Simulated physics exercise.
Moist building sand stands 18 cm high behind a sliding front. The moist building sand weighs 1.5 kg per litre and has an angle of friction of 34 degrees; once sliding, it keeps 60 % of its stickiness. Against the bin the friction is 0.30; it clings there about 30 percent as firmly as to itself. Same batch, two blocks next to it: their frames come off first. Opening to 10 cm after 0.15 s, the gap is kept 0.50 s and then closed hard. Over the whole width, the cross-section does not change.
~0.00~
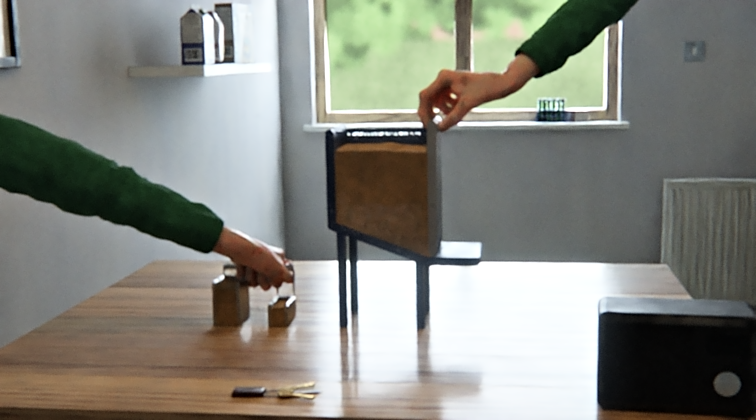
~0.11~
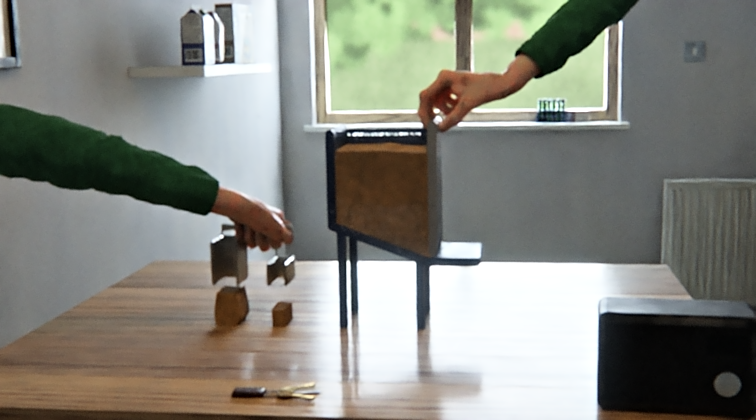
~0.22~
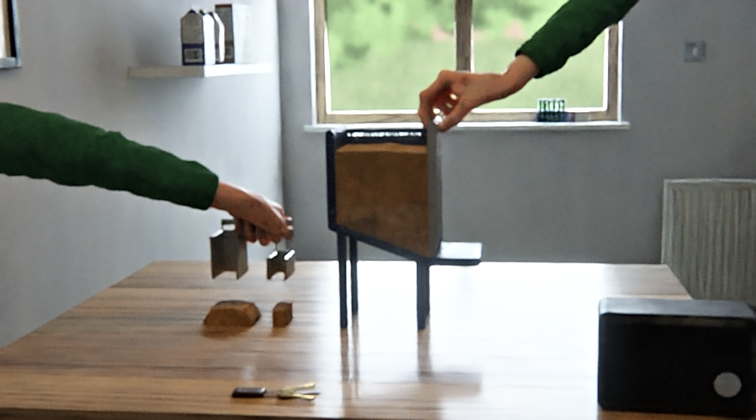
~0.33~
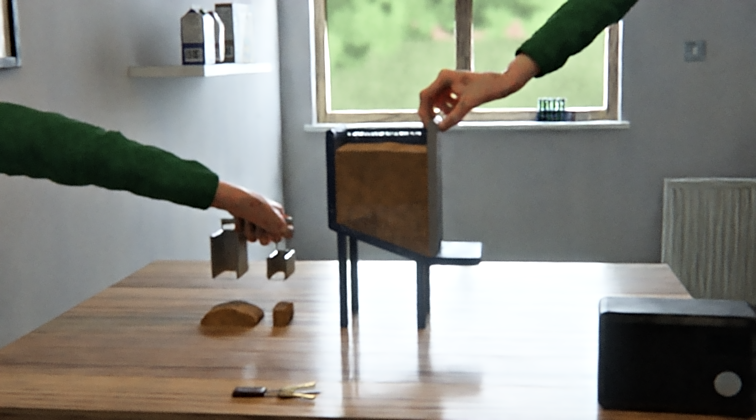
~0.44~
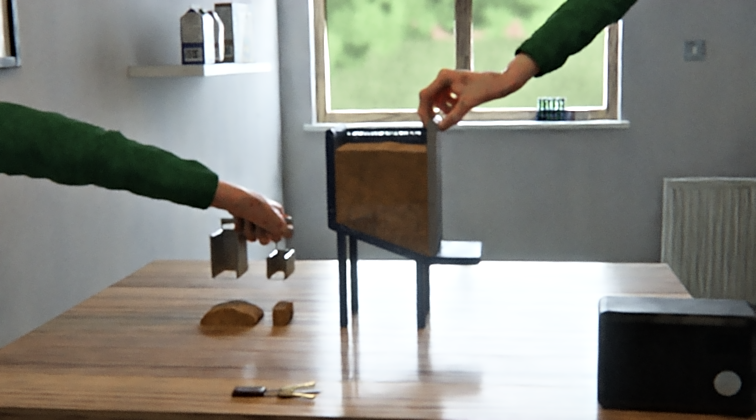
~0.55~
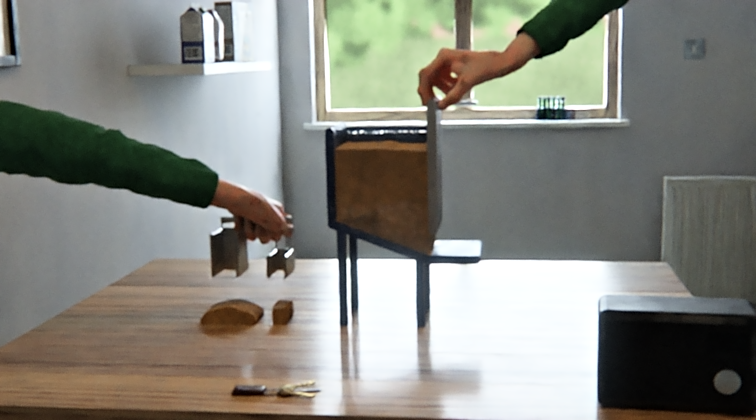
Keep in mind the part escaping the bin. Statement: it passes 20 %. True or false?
True.
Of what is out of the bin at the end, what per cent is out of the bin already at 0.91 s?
It is about 50 %.
After 0.72 s, the hatch is 10 cm open and 3 % is out.
After 0.91 s, the hatch is 10 cm open and 17 % is out.
After 1.11 s, the hatch is 10 cm open and 25 % is out.
After 1.30 s, the hatch is 2.6 cm open and 32 % is out.
After 1.75 s, at the end, the hatch is shut and 34 % is out.
